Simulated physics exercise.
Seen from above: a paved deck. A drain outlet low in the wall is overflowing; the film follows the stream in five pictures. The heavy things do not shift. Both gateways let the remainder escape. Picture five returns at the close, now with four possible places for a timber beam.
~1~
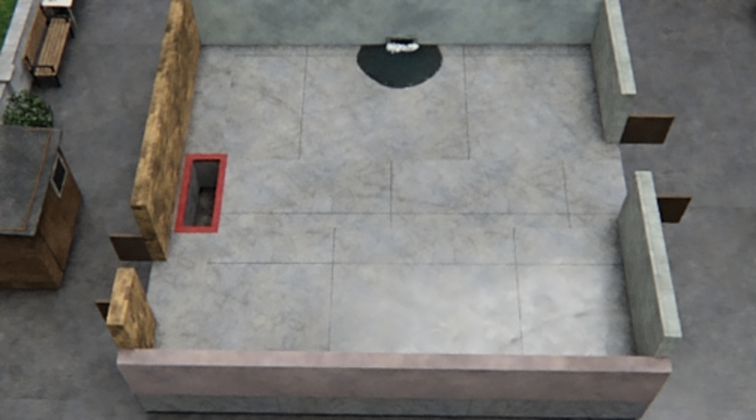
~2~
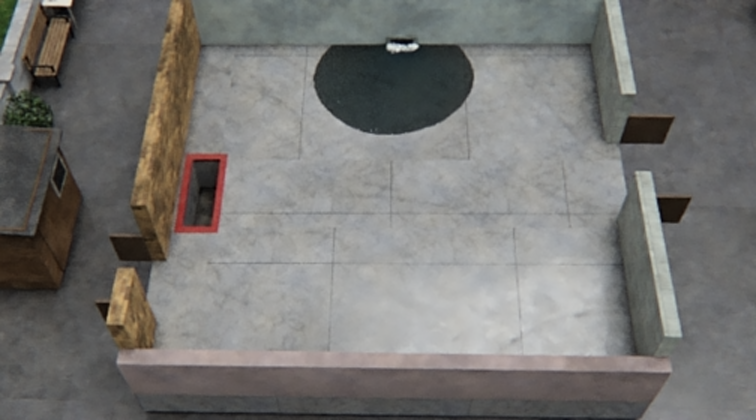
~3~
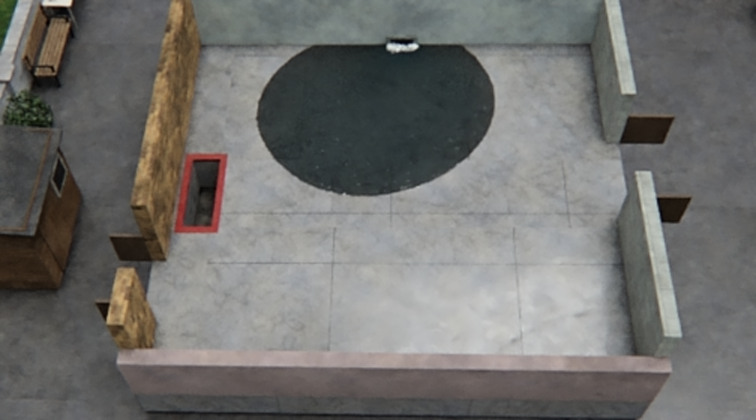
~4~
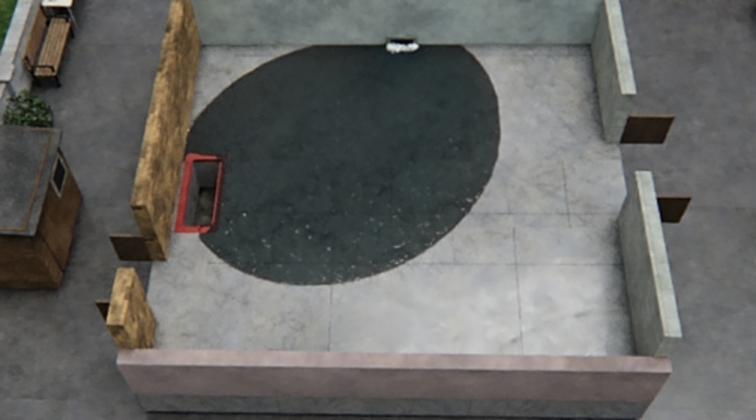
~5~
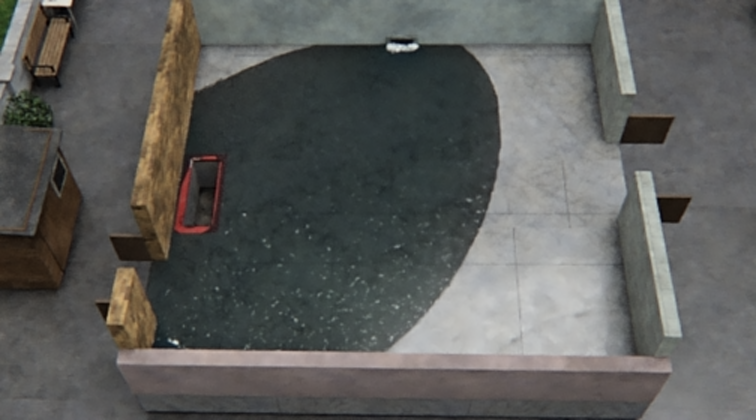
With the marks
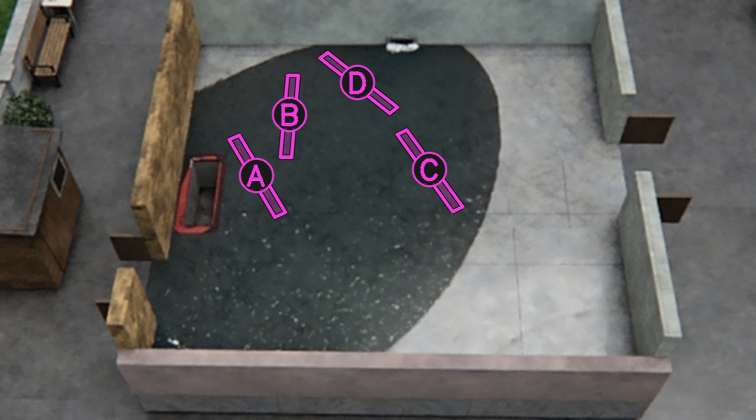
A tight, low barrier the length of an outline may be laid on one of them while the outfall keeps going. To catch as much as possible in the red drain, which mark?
Best: C.
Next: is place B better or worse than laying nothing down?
It is worse.
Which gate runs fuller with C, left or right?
More leaves on the left.
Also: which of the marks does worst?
It is B.
On the marked copy, A from (234, 137) to (280, 214); B from (286, 157) to (293, 75); C from (402, 132) to (457, 209); D from (323, 55) to (393, 110).
Choosing A, about 29 % of the stream runs into the red drain, about 71 % out by the gates.
Choosing B, about 14 % of the stream runs into the red drain, about 86 % out by the gates.
Choosing C, about 37 % of the stream runs into the red drain, about 62 % out by the gates.
Choosing D, about 30 % of the stream runs into the red drain, about 70 % out by the gates.
